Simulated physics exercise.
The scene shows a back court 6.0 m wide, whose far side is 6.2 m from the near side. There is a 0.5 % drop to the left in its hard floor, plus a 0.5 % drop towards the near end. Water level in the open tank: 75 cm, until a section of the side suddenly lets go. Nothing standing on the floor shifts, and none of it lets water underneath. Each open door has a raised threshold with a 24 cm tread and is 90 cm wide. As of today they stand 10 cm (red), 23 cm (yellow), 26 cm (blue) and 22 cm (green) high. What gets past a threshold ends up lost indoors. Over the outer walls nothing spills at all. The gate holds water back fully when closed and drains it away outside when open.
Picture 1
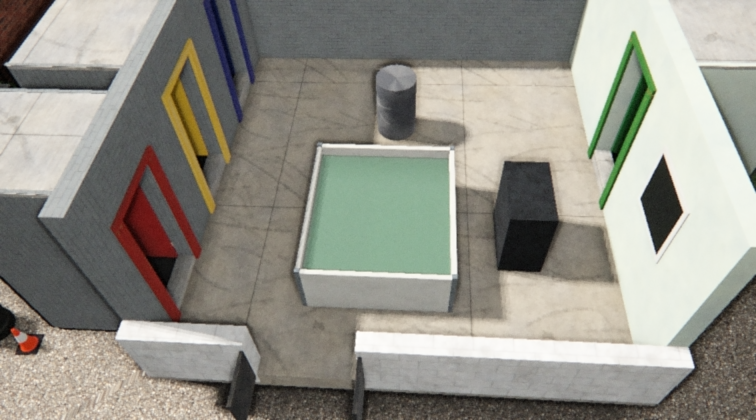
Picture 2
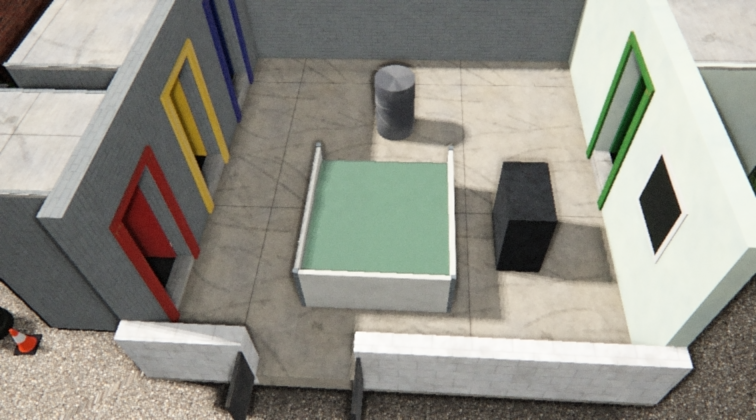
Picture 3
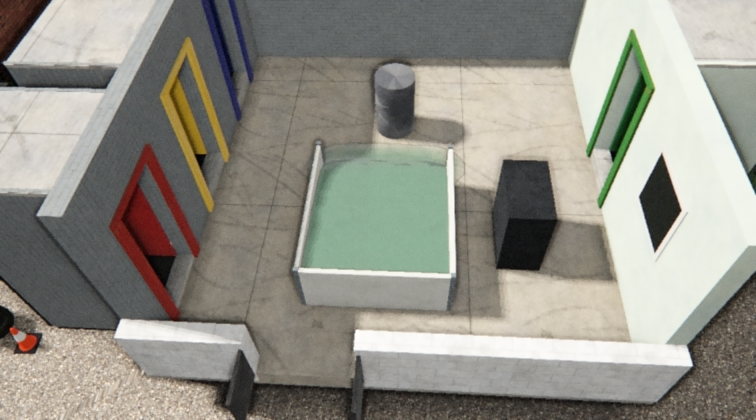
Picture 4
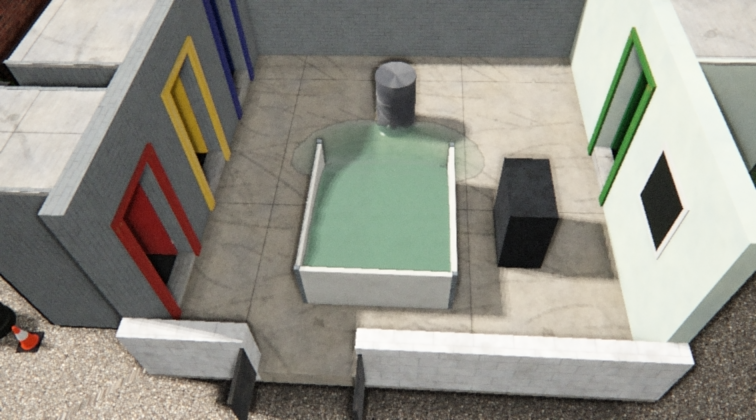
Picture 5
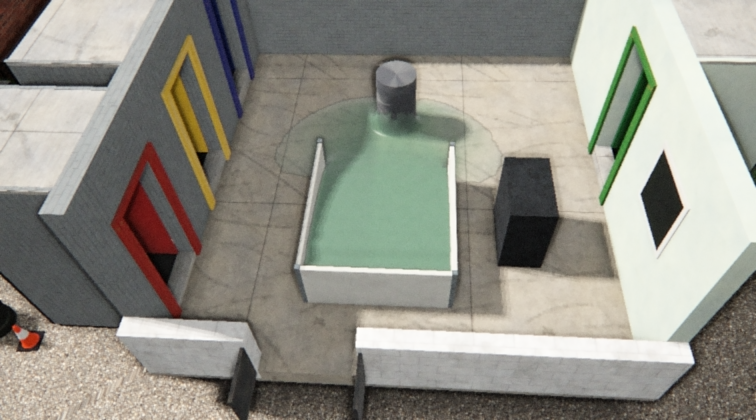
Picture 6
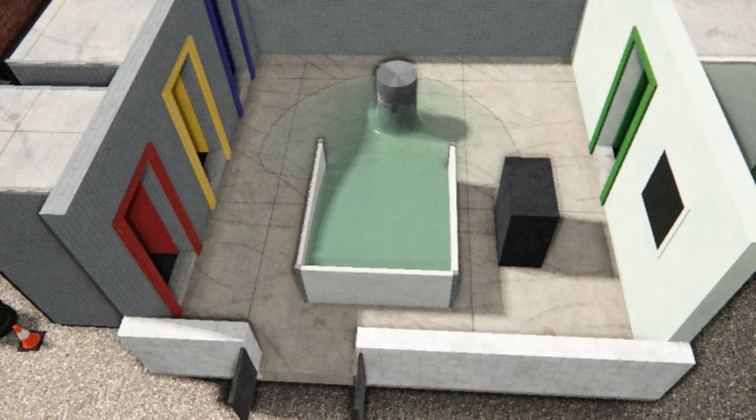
In the video, the far side of an open tank of green water disappears in a walled court, and the water pours out across the floor, flowing around a grey cylinder and spreading wider while the dark block stands still.
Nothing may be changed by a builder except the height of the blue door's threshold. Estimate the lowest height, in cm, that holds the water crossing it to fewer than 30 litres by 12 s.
My estimate is 23 cm.
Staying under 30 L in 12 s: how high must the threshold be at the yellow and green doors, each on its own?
Some 6.0 cm for yellow, some 7.5 cm for green.
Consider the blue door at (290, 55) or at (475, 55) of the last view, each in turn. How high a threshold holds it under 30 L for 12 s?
Around 26 and 19 cm respectively.
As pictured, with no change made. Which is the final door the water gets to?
Answer: Red.
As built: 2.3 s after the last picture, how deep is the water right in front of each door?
Red door 0 cm, yellow door 3 cm, blue door 30 cm, green door 4 cm.
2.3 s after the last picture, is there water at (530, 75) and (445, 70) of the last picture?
Note: Point one reached; point two reached.
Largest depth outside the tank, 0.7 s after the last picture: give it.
About 48 cm.
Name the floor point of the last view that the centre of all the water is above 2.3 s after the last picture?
The water is centred near (394, 124).
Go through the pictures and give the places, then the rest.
In the first picture, the open tank at (381, 209) is whole and still, 75 cm deep; the blue door at (234, 54) is dry.
In the second picture, water pours out on the far side and has run 0.3 m, to a hidden place; about 10 cm deep outside, 75 cm at the back.
In the third picture, the front is at a hidden place, 0.8 m from the gap on the far side; 1.6 m2 of floor is wet, 75 cm left at the back.
In the fourth picture, the gap is on the far side, the front 1.4 m out at (364, 122); the back of the open tank holds 75 cm.
In the fifth picture, the gap is on the far side, the front 1.9 m out at (360, 100); the back of the open tank holds 68 cm.
In the sixth picture, water pours out on the far side and has run 2.5 m, to (360, 79); about 6 cm deep outside, 63 cm at the back; the blue door at (234, 50), 3.3 m from the gap, is still 1.0 m from the nearest water.
Then, 0.7 s after the last picture water covers 45 % of the floor, deepest (48 cm) near (391, 144); 5 cm at the blue door, 0 litres in over its 26 cm threshold.
Then, 2.3 s after the last picture water covers 55 % of the floor, deepest (30 cm) near (249, 92); 30 cm at the blue door, 10 litres in over its 26 cm threshold.
Then, 11.3 s after the last picture water covers 100 % of the floor, deepest (14 cm) near (306, 270); 6 cm at the blue door, 15 litres in over its 26 cm threshold.
At the blue door as built, the water peaked near 33 cm, 1.9 s after the last picture.
Run again over the same 12 s with other heights there, 57 litres in over 19.5 cm, 13 litres over 26.5 cm. The limit of 30 litres is kept from about 23 cm up.
